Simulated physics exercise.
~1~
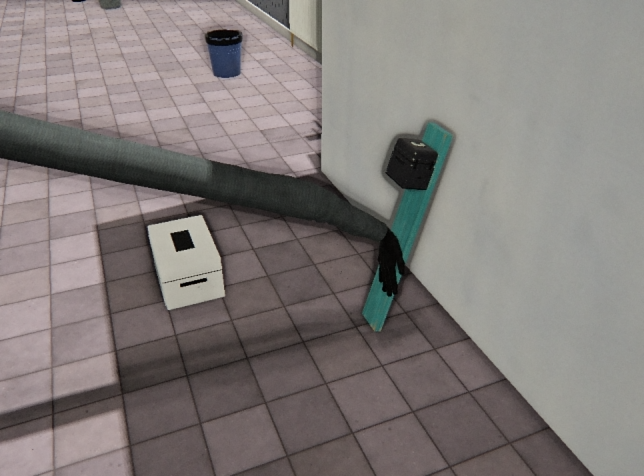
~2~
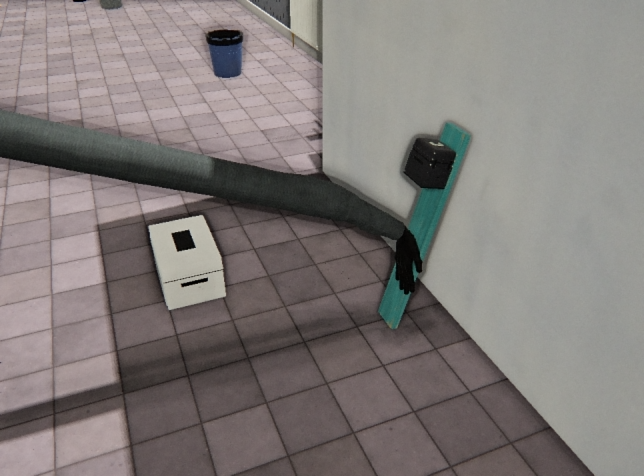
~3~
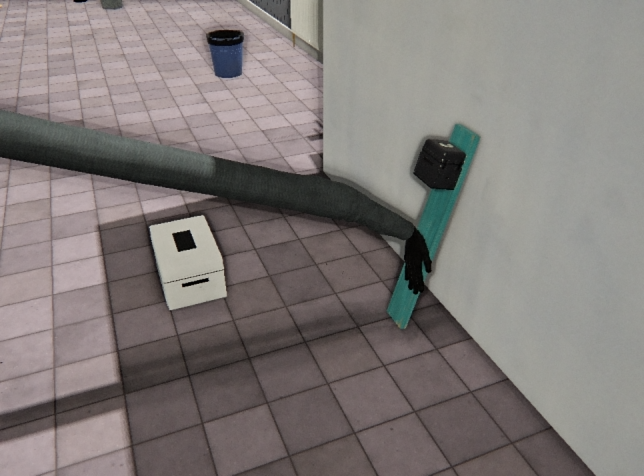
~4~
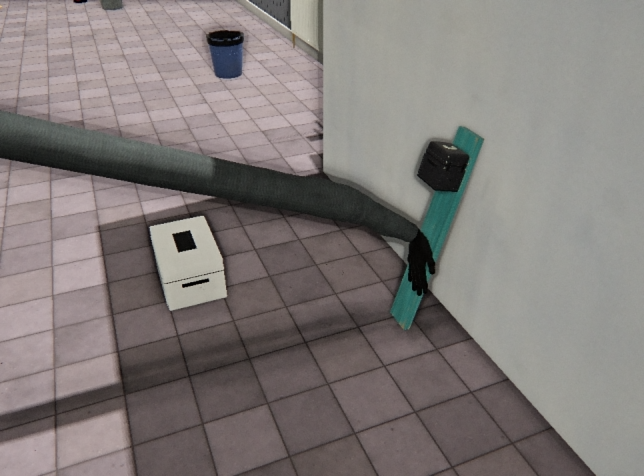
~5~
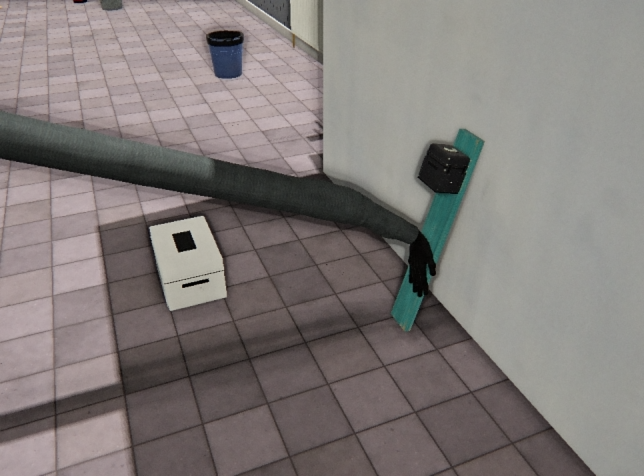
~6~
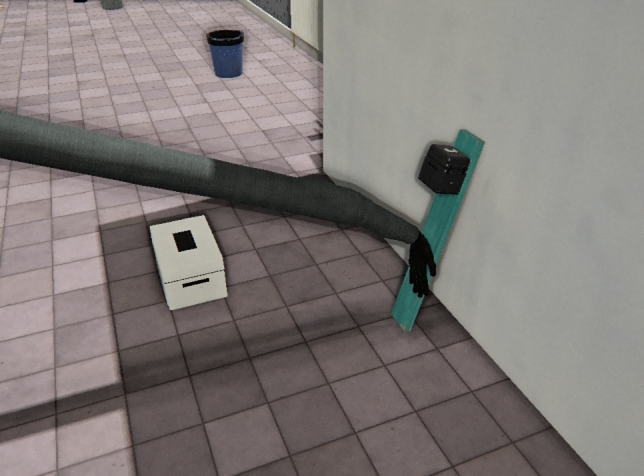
A gloved hand moves a turquoise plank right and leans it against the wall, still holding it.
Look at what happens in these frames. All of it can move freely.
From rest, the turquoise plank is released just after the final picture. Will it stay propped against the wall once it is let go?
It keeps standing.
Then, 0.30 s later than the last frame, all is still.
Then, 0.70 s later than the last frame, turquoise plank resting near (434, 237).
When it is over, both as before. End places, in pixels of the last picture, turquoise plank near (434, 237). The plank remains leaning.
